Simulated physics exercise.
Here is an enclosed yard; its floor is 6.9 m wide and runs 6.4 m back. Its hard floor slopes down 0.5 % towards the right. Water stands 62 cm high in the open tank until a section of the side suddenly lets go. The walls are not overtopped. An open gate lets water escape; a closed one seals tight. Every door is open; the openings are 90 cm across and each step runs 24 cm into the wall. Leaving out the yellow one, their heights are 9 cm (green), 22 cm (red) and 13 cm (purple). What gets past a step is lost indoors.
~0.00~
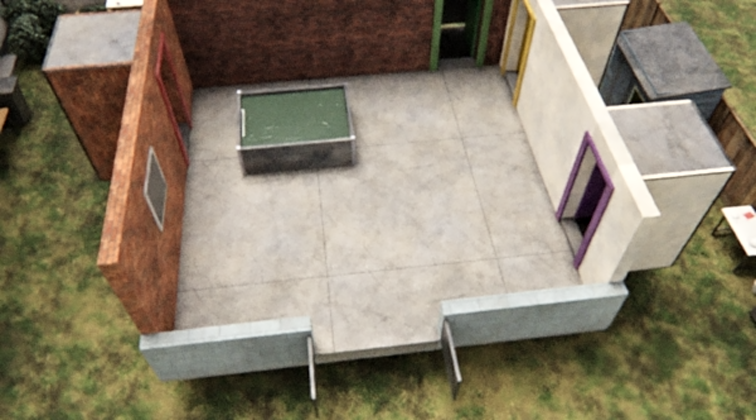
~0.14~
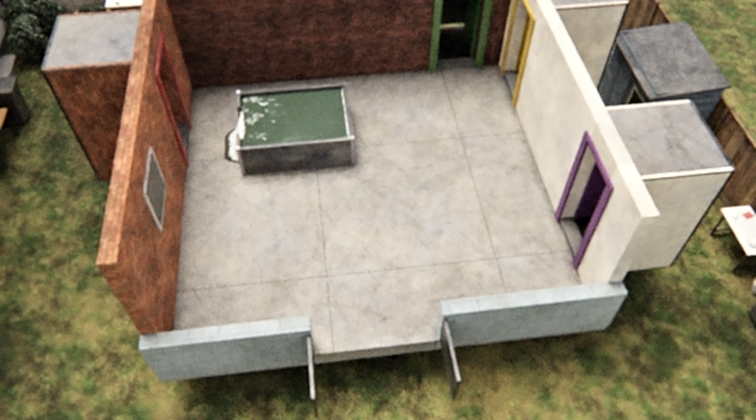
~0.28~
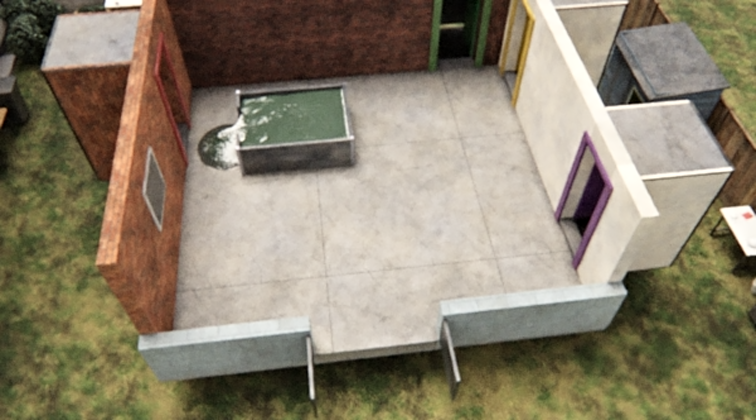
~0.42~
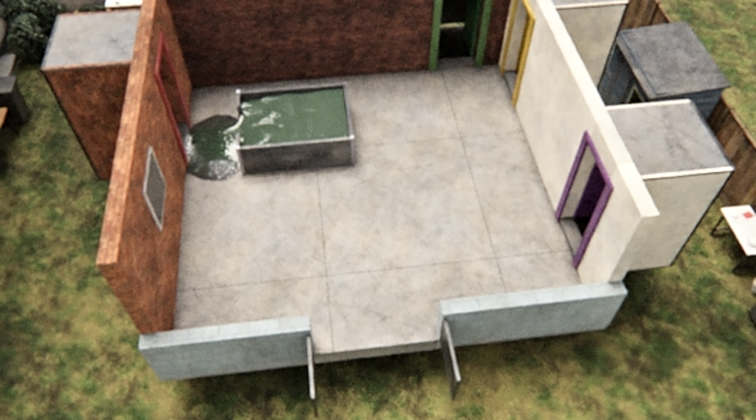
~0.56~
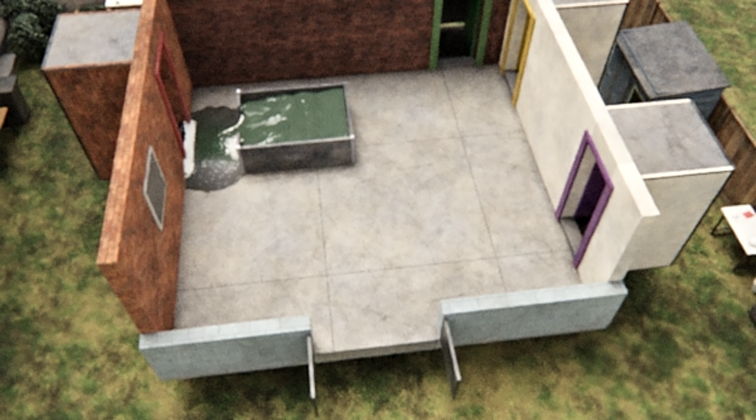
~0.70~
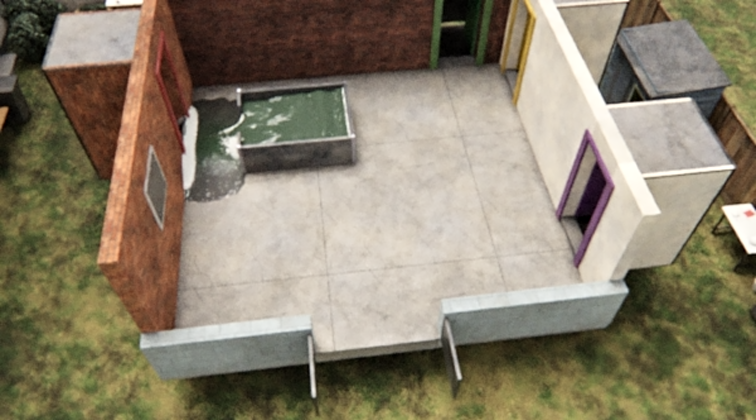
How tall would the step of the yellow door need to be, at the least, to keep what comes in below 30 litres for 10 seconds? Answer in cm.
Close to 7.5 cm is just enough.
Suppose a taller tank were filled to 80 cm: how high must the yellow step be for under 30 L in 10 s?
About 10.0 cm.
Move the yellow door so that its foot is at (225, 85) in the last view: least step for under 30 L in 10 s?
About 19 cm.
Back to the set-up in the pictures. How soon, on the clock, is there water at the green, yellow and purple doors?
Arrival: Green 4.0 s, yellow 5.0 s, purple 8.0 s.
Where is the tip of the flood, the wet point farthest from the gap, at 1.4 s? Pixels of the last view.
Near (180, 269).
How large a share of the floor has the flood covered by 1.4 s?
Some 10 per cent of it.
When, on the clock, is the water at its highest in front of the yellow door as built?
Around 5.5 s.
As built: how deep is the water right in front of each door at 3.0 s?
In cm: Green 0, yellow 0, red 25, purple 0.
After 1.4 s water covers 10 % of the floor, deepest (40 cm) near (189, 149); it has not reached the yellow door.
After 3.0 s water covers 35 % of the floor, deepest (26 cm) near (189, 149); it has not reached the yellow door.
After 10.0 s water covers 85 % of the floor, deepest (10 cm) near (189, 149); 8 cm at the yellow door, 0 litres in over its 15 cm step.
At the yellow door as built, the water arrived by 4.9 s and peaked near 12 cm at 5.4 s.
Run again over the same 10 s with other heights there, 44 litres in over 6.5 cm, 13 litres over 9 cm. The limit of 30 litres is kept from about 7.5 cm up.
